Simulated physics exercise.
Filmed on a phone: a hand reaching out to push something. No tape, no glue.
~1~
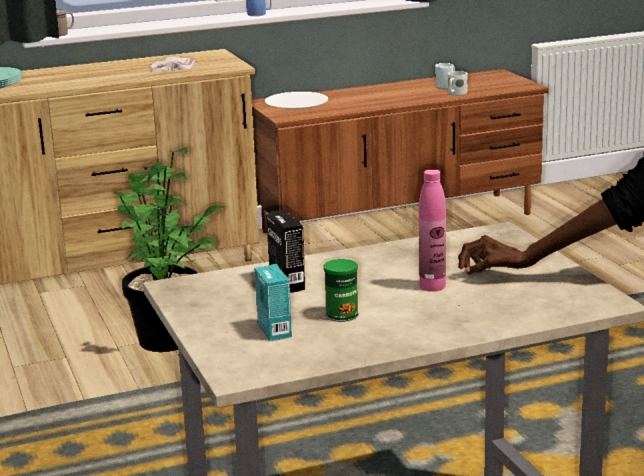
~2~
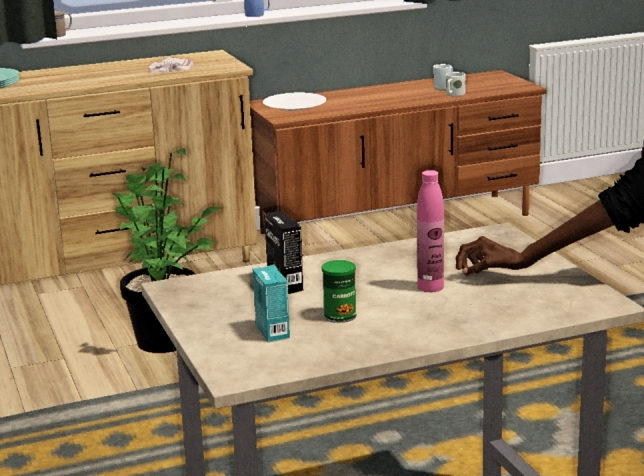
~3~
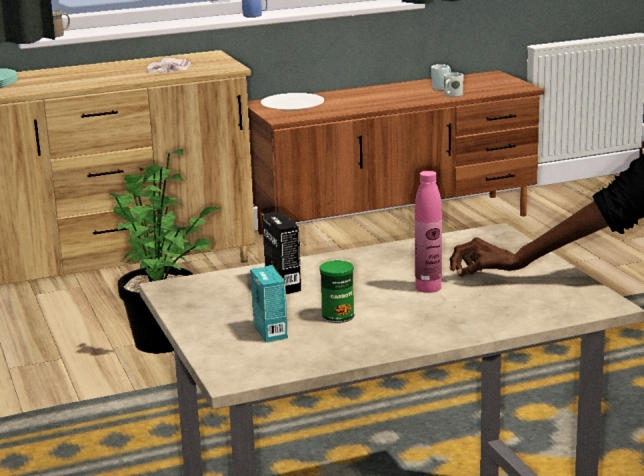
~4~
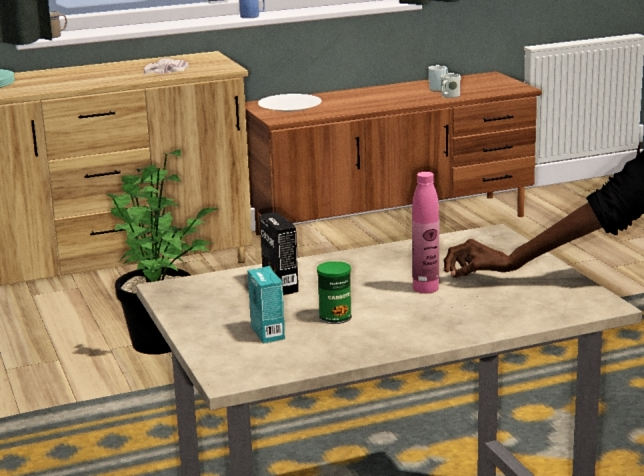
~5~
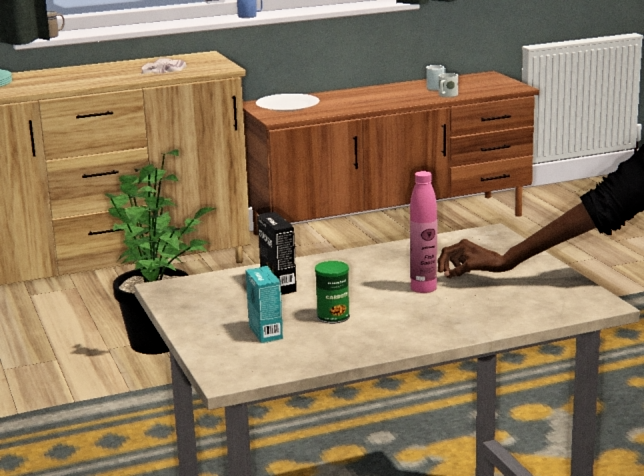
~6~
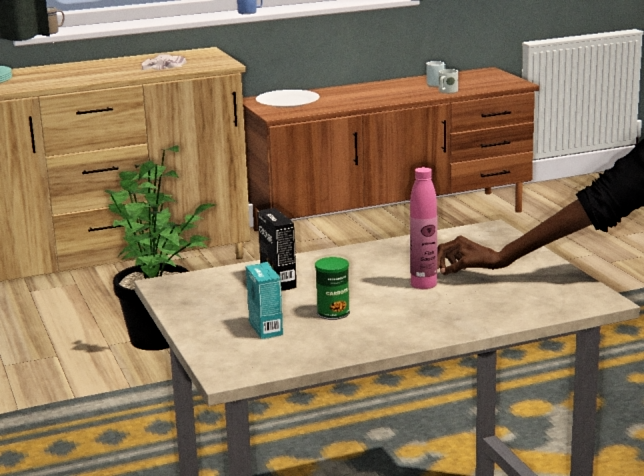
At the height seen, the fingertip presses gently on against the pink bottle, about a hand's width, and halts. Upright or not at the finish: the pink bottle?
The pink bottle keeps standing.
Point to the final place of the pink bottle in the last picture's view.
Around (376, 236).
Then, 0.20 s after the last picture, pink bottle slid a little near (416, 229).
Then, 0.60 s after the last picture, pink bottle slid about its own width near (399, 232).
Then, 0.80 s after the last picture, pink bottle slid about its own width near (390, 234).
Then, 1.10 s after the last picture, pink bottle slid well along near (377, 236).
At rest, moved from the start, pink bottle. Seen from the same camera at the end, pink bottle near (376, 236).
